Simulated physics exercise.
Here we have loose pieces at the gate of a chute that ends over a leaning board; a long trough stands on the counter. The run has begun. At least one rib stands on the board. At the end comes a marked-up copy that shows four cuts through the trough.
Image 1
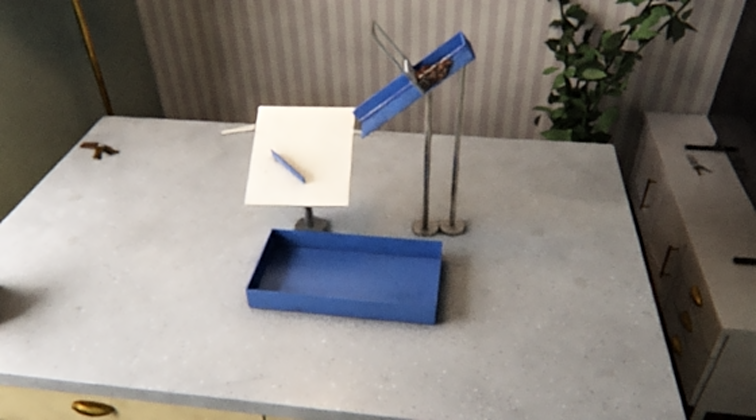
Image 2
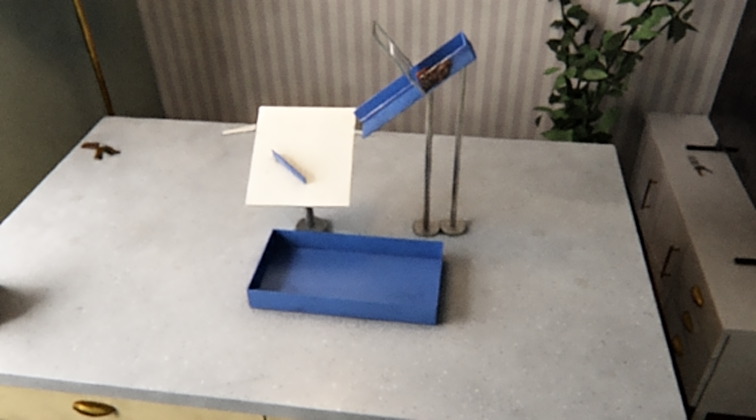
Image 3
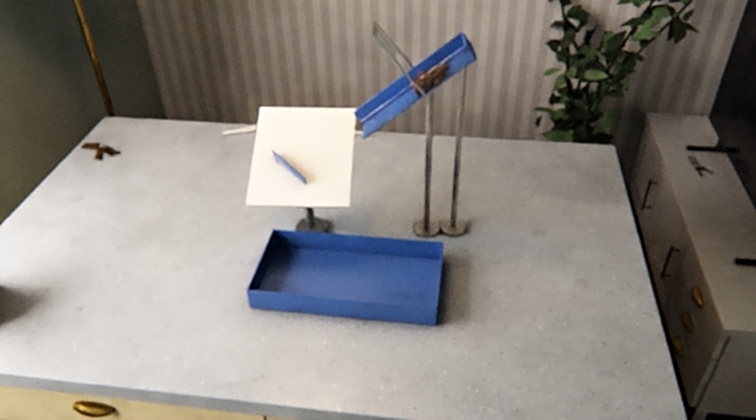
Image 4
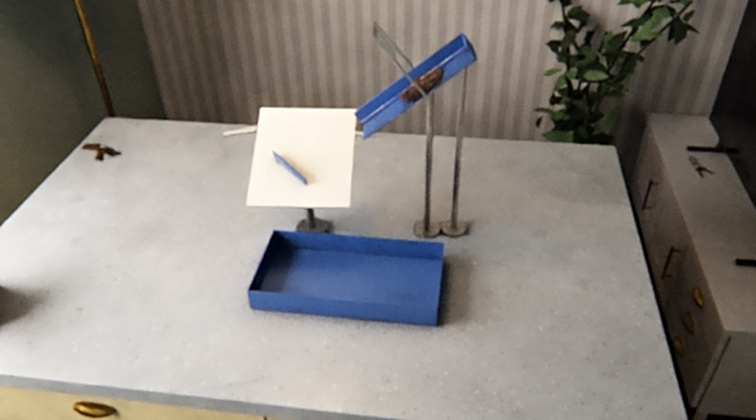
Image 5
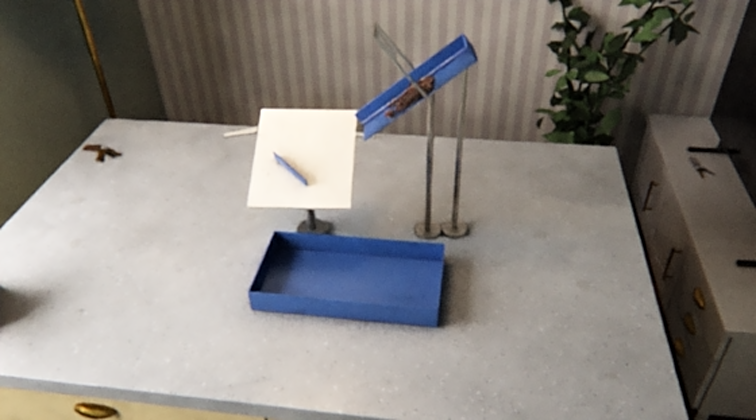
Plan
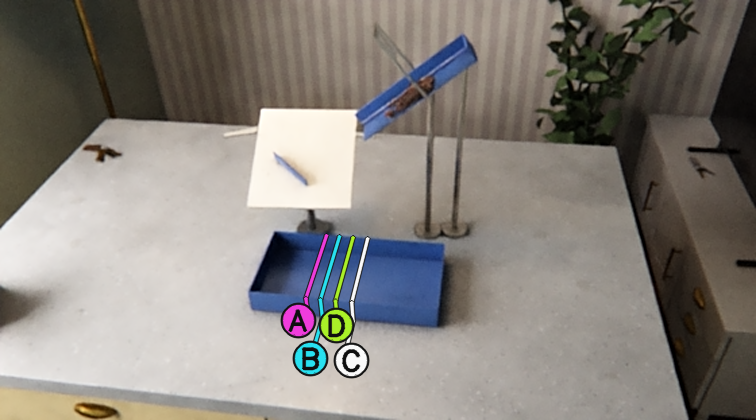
On a grey counter, small brown pieces slide partway down a sloping blue chute.
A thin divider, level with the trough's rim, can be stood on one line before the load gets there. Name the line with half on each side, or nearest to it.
Choose A.
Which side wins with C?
More lands on the left.
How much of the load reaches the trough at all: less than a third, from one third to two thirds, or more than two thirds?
About that: More than two thirds.
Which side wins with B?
Left.
On the marked copy, line A crosses the front rim at (306, 297); line B crosses the front rim at (320, 298); line C crosses the front rim at (351, 301); line D crosses the front rim at (335, 300).
With A, of what is caught, about half on the left of the divider, about half on the right.
With B, of what is caught, nearly all on the left of the divider, a small part on the right.
With C, of what is caught, all on the left of the divider, none on the right.
With D, of what is caught, all on the left of the divider, none on the right.
